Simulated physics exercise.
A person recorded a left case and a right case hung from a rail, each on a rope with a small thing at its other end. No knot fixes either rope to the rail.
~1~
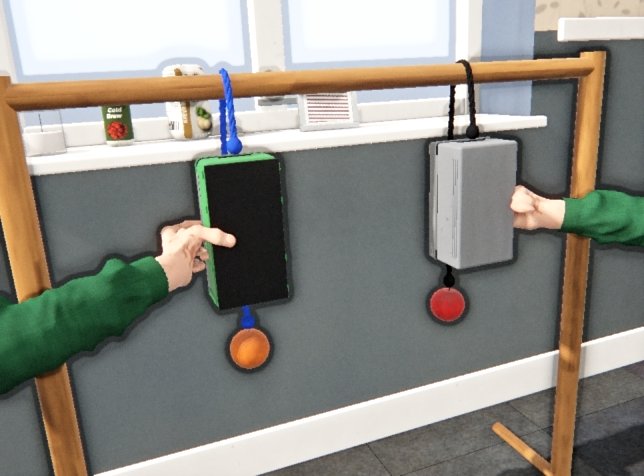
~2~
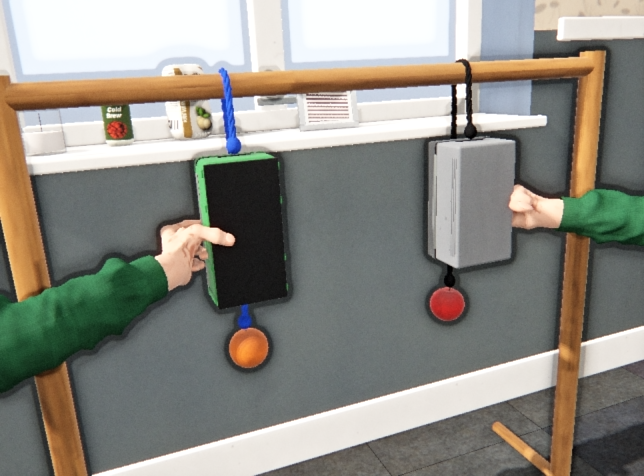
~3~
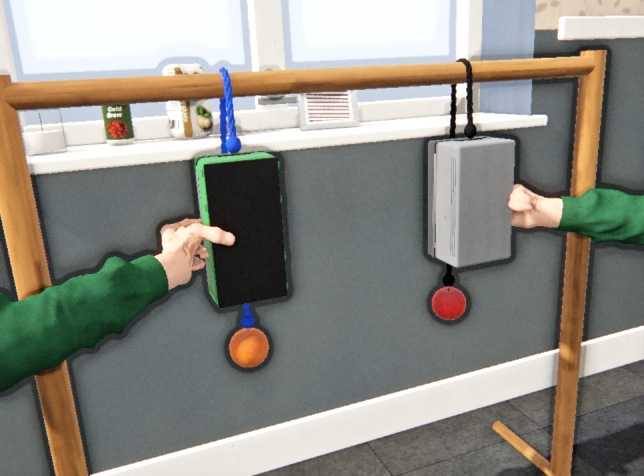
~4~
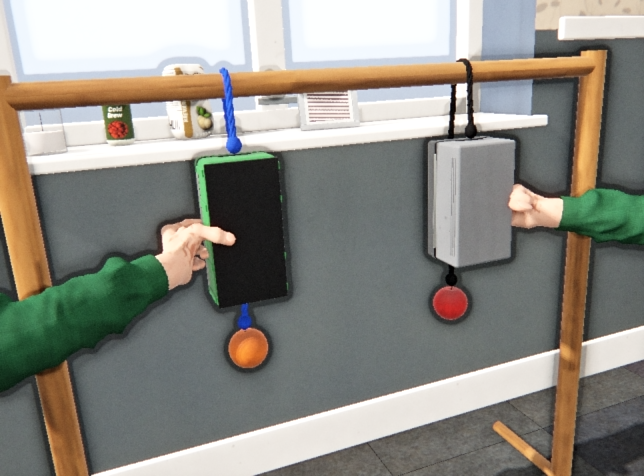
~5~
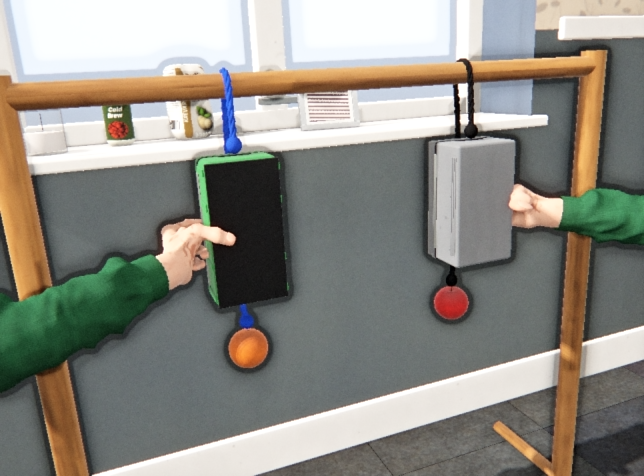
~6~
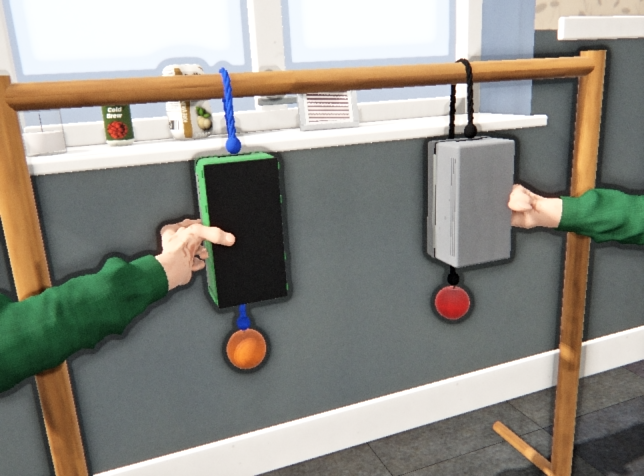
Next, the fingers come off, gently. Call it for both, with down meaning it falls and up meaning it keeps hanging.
Left case - down; right case - down.
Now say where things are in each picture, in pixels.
The first picture shows left case (242, 230); right case (471, 202); left orange (250, 348); right apple (448, 304).
The second picture shows left case (241, 229); right case (470, 201).
The third picture shows left case (241, 228); right case (469, 200).
The fourth picture shows left case (242, 228); right case (470, 200).
The fifth picture shows left case (242, 228); right case (470, 200).
The sixth picture shows left case (241, 228); right case (469, 200); left rope only laid over the rail; right rope only laid over the rail.
Then, 0.40 s after the last picture, left case dropping near (254, 369); right case dropping near (464, 372).
Then, 0.84 s after the last picture, left case on the floor; right case on the floor.
At rest, left case on the floor; right case on the floor. The left case drops and the right case pulls its rope through.
